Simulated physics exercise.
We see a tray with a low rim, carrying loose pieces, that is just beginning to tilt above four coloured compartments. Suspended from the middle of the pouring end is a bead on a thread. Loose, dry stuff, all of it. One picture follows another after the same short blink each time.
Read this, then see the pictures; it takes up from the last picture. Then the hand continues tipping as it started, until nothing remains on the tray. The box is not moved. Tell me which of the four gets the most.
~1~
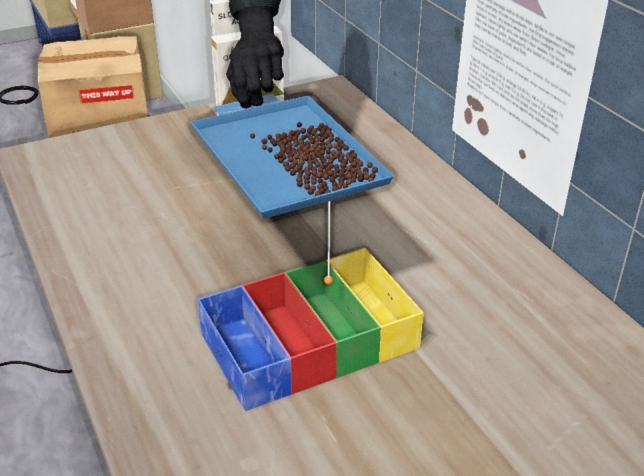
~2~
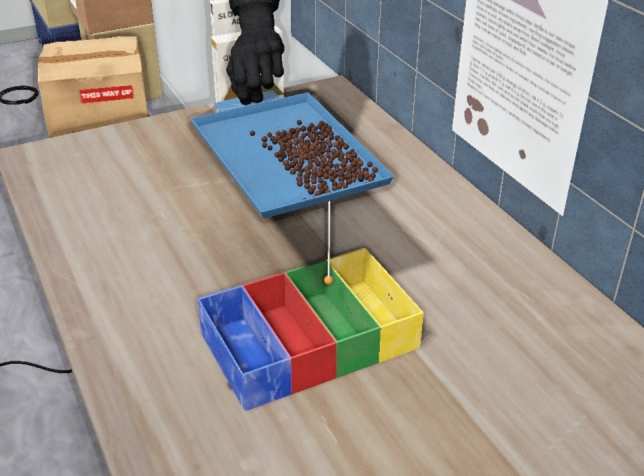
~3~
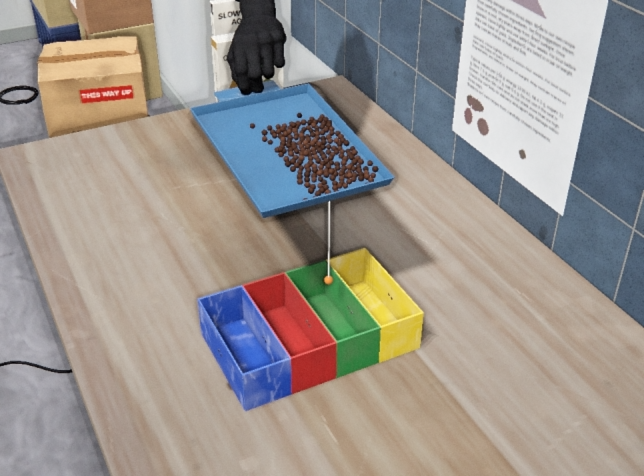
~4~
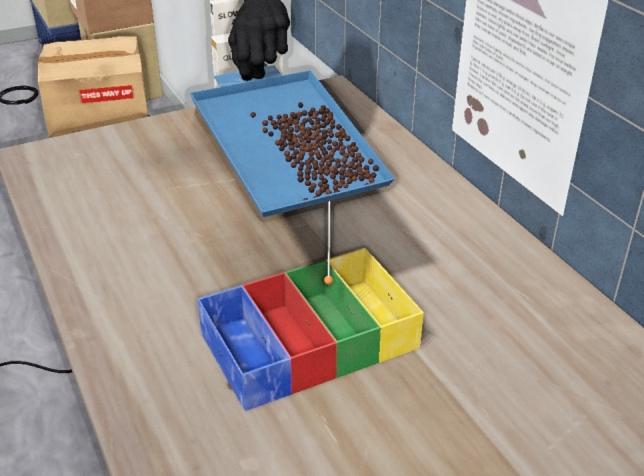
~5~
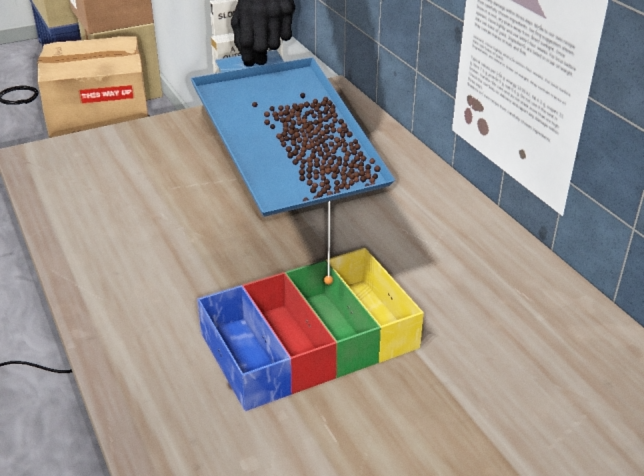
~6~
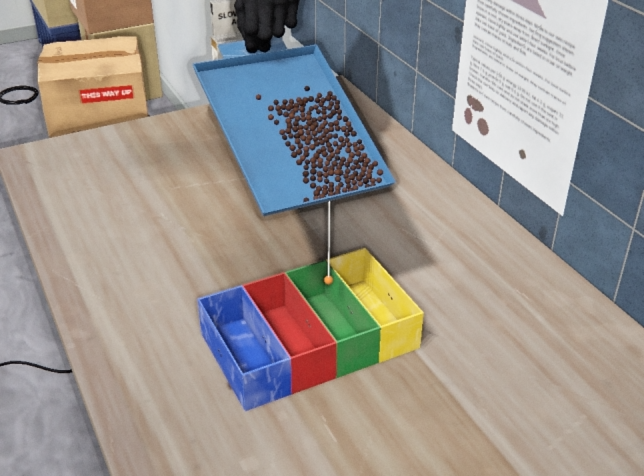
The yellow cell gets the most.
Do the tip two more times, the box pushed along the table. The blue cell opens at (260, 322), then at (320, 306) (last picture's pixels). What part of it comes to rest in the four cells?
Near 100 and 90 percent respectively.
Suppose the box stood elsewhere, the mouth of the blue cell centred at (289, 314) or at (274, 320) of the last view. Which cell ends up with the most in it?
The first time the green cell comes out on top, the second time that green cell.
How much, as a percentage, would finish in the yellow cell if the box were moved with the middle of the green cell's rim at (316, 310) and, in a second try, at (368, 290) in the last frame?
First position: Some 40 %; second position: Some 20 %.
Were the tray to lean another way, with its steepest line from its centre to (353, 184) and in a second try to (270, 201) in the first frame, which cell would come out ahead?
Yellow; red.
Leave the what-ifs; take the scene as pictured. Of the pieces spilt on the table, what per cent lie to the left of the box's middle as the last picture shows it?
Looks like close to 0 per cent of it.
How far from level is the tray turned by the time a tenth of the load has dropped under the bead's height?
It sits at roughly 75°.
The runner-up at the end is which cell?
That green cell.
Shortly afterwards, tray tipped steeply; the bulk on the tray; a little in the yellow cell; only a few in the green cell; a little falling or outside the box.
Next, tray tipped past a quarter turn; near half in the yellow cell; near a quarter in the green cell; a little in the red cell; near a quarter falling or outside the box.
Some moments later, tray tipped past a quarter turn; near half in the yellow cell; near a third in the green cell; a little in the red cell; a little falling or outside the box.
In the end, tray tipped past a quarter turn; near half in the yellow cell; near a third in the green cell; a little in the red cell; none at all in the blue cell; a little outside the box.
